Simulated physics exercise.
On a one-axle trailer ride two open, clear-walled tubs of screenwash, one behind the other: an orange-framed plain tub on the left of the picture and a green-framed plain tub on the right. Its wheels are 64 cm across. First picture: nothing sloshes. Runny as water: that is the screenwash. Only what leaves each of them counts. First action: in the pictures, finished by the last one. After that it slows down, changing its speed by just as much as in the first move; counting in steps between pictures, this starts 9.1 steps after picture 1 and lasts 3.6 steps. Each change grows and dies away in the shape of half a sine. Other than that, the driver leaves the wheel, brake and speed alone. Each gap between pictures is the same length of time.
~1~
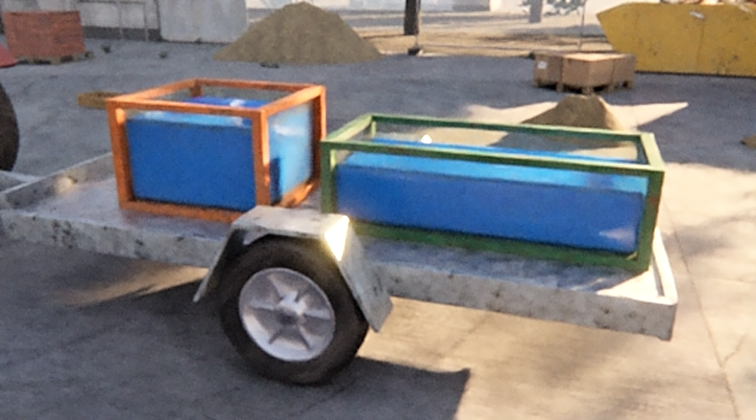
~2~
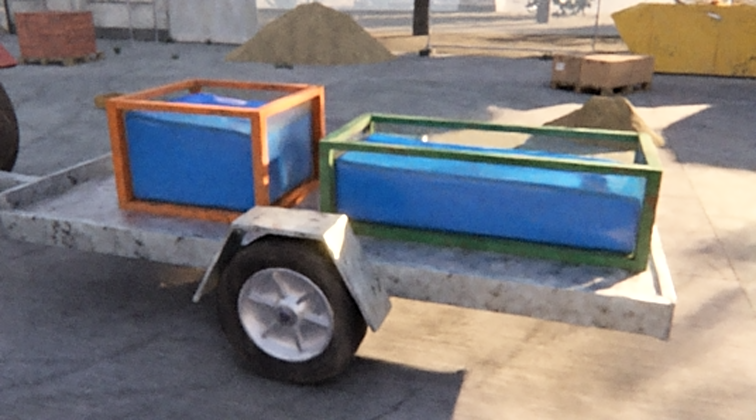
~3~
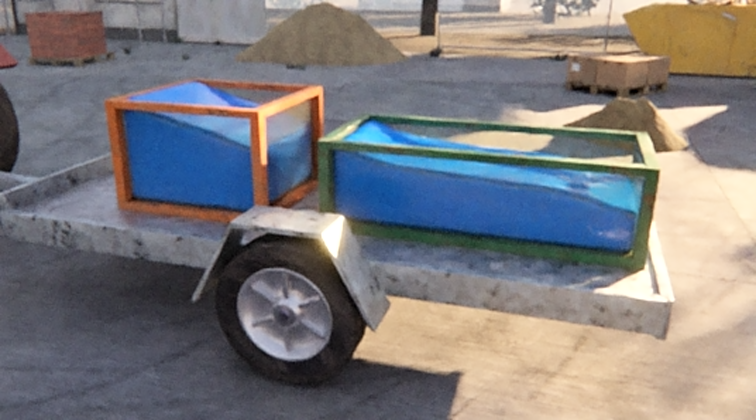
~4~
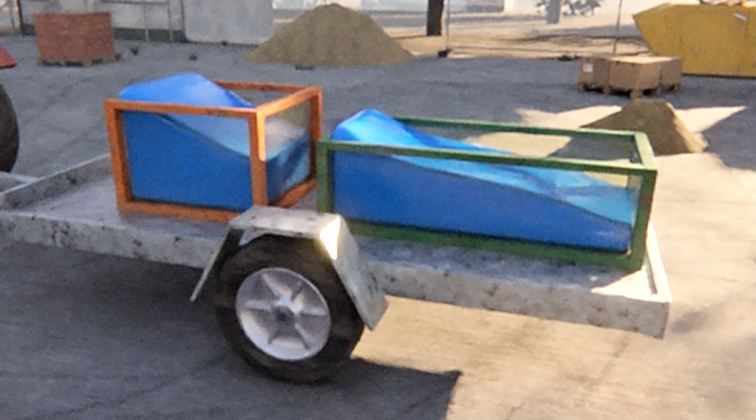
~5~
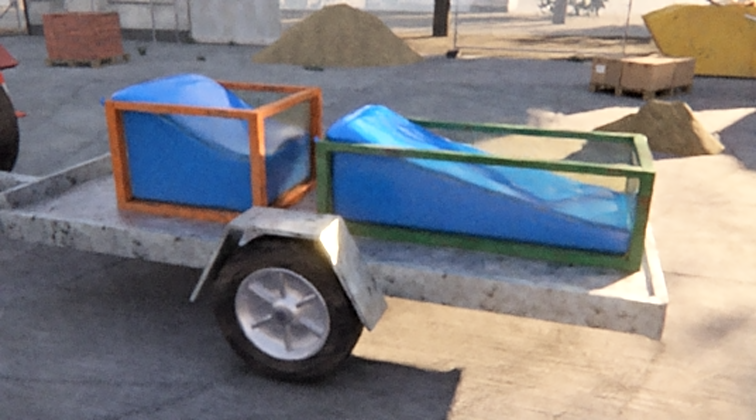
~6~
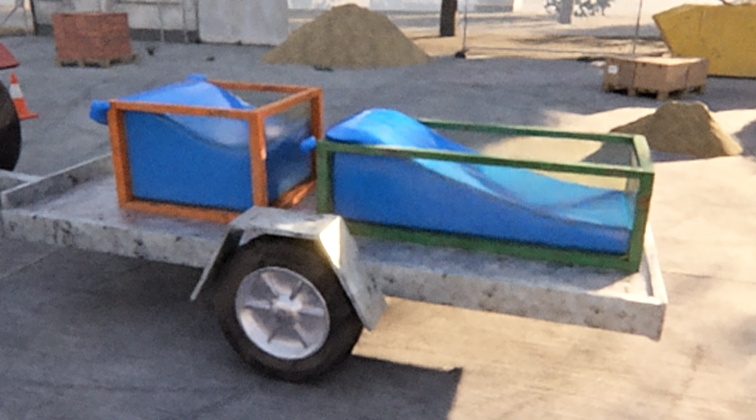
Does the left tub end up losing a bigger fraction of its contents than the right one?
Yes.
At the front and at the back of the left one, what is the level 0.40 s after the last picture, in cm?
I'd say some 30 centimetres in front and some 54 centimetres behind.
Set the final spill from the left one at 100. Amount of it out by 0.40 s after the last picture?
Close to 20 in a hundred.
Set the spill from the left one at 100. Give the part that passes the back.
I'd estimate some 10 percent of what spills.
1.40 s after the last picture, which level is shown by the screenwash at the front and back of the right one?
Reading: About 30 cm in front, about 16 cm behind.
Then, 0.40 s after the last picture, the left one has lost 2 per cent, over the front (front 31 cm, back 55 cm); the right one has lost 3 per cent, over the front, a little elsewhere (front 36 cm, back 17 cm).
Then, 0.90 s after the last picture, the left one has lost 2 per cent, over the front (front 57 cm, back 22 cm); the right one has lost 4 per cent, over the front, a little elsewhere (front 33 cm, back 28 cm).
Then, 1.40 s after the last picture, the left one has lost 11 per cent, over the front, a little elsewhere (front 25 cm, back 54 cm); the right one has lost 4 per cent, over the front, a little elsewhere (front 29 cm, back 17 cm).
Then, 3.84 s after the last picture, the left one has lost 12 per cent, over the front, a little elsewhere; the right one has lost 4 per cent, over the front, a little elsewhere.
